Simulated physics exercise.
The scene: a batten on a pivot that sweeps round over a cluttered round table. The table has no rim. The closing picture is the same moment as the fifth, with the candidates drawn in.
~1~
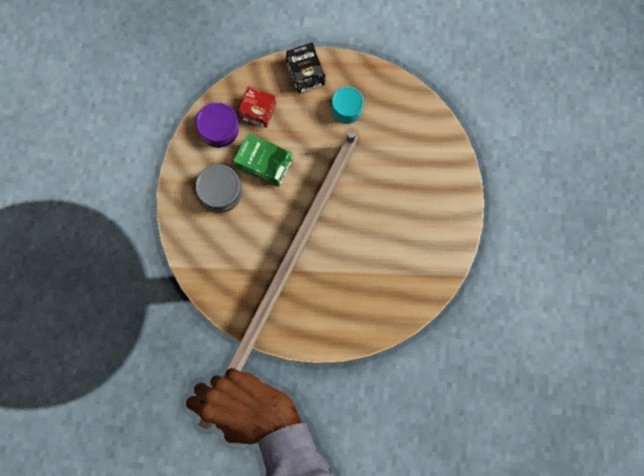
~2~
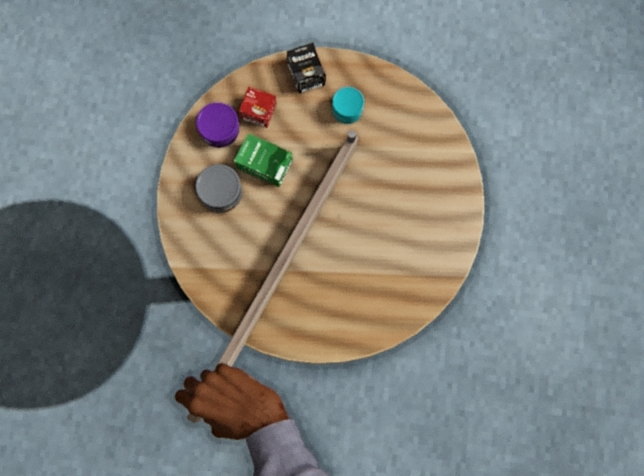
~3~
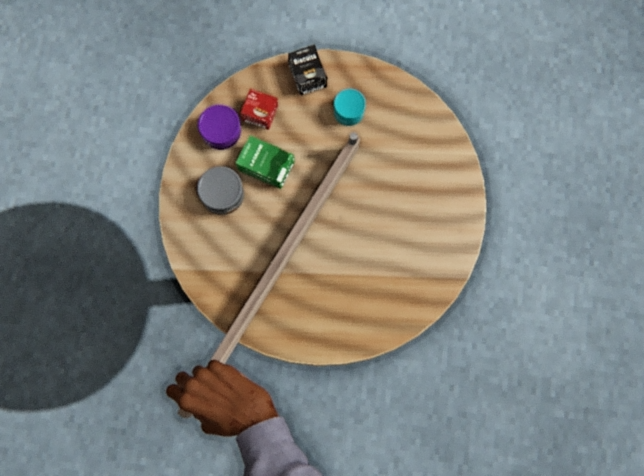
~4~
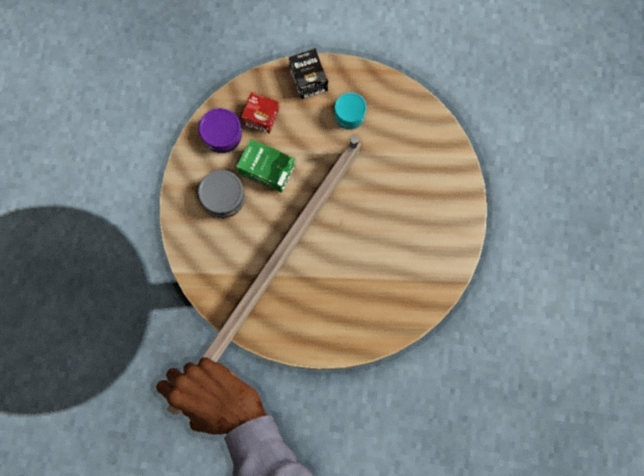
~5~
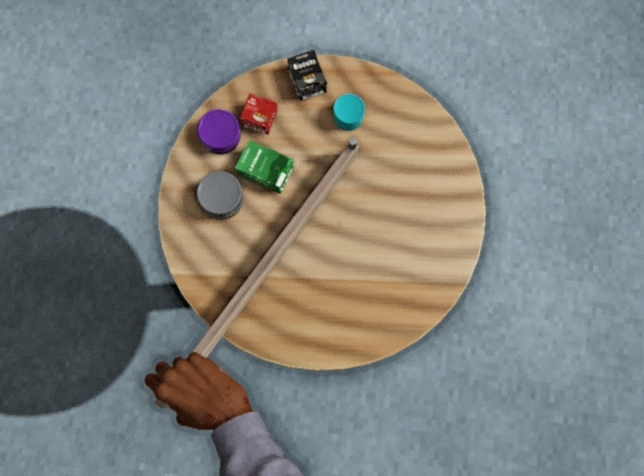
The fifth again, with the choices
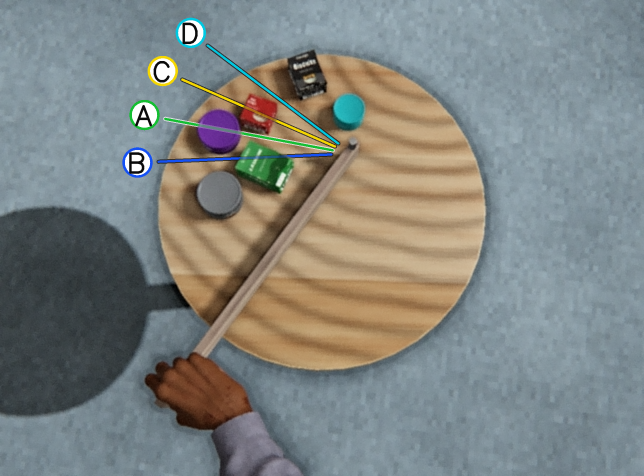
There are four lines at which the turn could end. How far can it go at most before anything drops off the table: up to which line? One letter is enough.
Line B.
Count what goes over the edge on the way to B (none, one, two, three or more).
In all, none.
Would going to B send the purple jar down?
No.
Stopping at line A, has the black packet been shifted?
No.
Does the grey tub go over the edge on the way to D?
Yes.
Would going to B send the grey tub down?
By then, no.
On the marked copy, A at (249, 134); B at (245, 158); C at (258, 113); D at (272, 94).
Taking B. A third of the way, arm (266, 204); black packet (307, 75); purple jar (219, 133).
Two thirds of the way, arm (251, 173); purple jar (215, 127); grey tub (208, 166).
When it is over, arm (248, 151); purple jar (214, 99); grey tub (198, 135); nothing has fallen.
As for the rest, A drops the grey tub and purple jar; C drops the grey tub and purple jar; D drops the red packet, grey tub and purple jar.
